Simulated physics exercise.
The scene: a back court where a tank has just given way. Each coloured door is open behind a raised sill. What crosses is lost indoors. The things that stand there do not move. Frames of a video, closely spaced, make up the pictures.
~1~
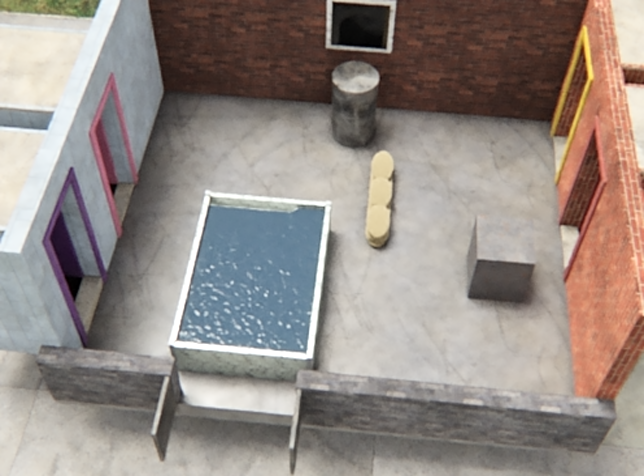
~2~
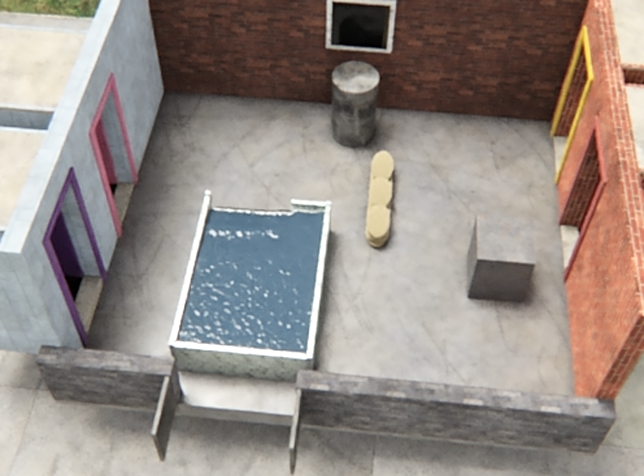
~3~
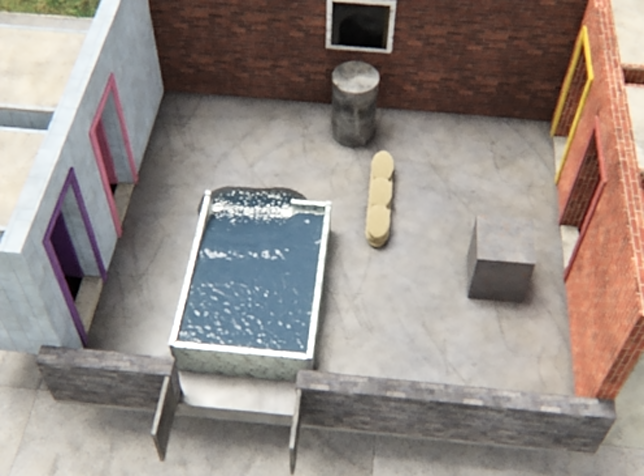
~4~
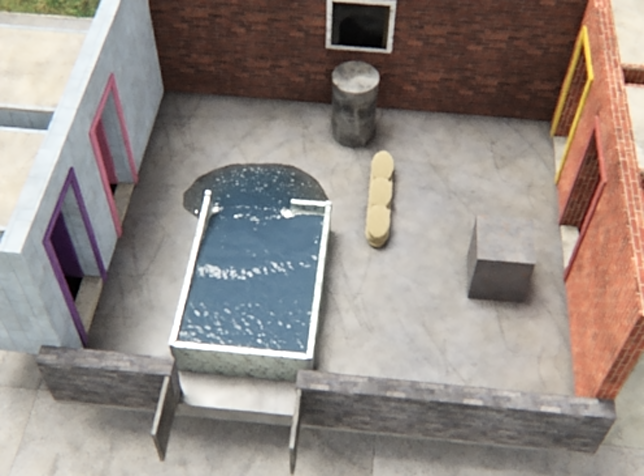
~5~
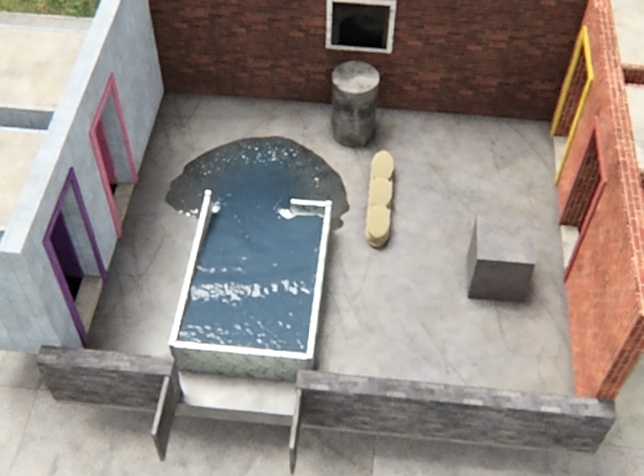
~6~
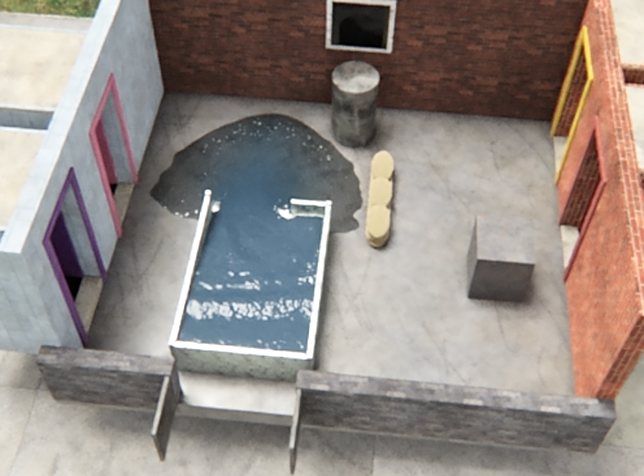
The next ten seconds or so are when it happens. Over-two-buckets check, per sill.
Purple door: Within two, yellow door: Over, red door: Within two, pink door: Over.
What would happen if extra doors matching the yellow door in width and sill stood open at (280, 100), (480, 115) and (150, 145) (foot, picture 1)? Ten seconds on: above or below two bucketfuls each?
Crosses the line; stays below the line; crosses the line.
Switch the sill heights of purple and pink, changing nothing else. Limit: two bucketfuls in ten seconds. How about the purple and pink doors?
Result - purple door: Clears the threshold; pink door: Misses the threshold.
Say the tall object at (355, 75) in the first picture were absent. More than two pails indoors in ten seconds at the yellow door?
In short: Yellow exceeds the limit.
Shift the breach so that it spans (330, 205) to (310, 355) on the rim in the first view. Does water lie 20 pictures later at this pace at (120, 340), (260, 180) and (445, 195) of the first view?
In the order you gave them, I get still bare, still bare, drenched.
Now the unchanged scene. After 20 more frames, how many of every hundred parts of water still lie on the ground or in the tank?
Estimate: 100 %.
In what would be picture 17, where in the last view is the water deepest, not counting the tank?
Somewhere near (195, 100), I think.
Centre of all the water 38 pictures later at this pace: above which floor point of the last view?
That comes out near (270, 209).
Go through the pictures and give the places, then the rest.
In the first frame, still water in the water tank at (255, 273).
In the second frame, the front is at a hidden place, out from the gap on the water tank's far side.
In the third frame, the front is at a hidden place, out from the gap on the water tank's far side.
In the fourth frame, water pours out on the water tank's far side and has run to (289, 170).
In the fifth frame, water pours out on the water tank's far side and has run to (283, 142).
In the sixth frame, water pours out on the water tank's far side and has run to (287, 120).
A moment on, water covers 25 % of the floor; the purple door not reached, the yellow door not reached, the red door not reached, the pink door not reached.
Next, water covers 30 % of the floor; the purple door not reached, the yellow door not reached, the red door not reached, the pink door wet at the sill, nothing in.
Then, water covers 40 % of the floor; the purple door not reached, the yellow door under two buckets in, the red door not reached, the pink door wet at the sill, nothing in.
Later, water covers 65 % of the floor; the purple door wet at the sill, nothing in, the yellow door over two buckets in, the red door wet at the sill, nothing in, the pink door over two buckets in.
In the end, water covers 90 % of the floor; the purple door wet at the sill, nothing in, the yellow door far over two buckets in, the red door wet at the sill, nothing in, the pink door over two buckets in.
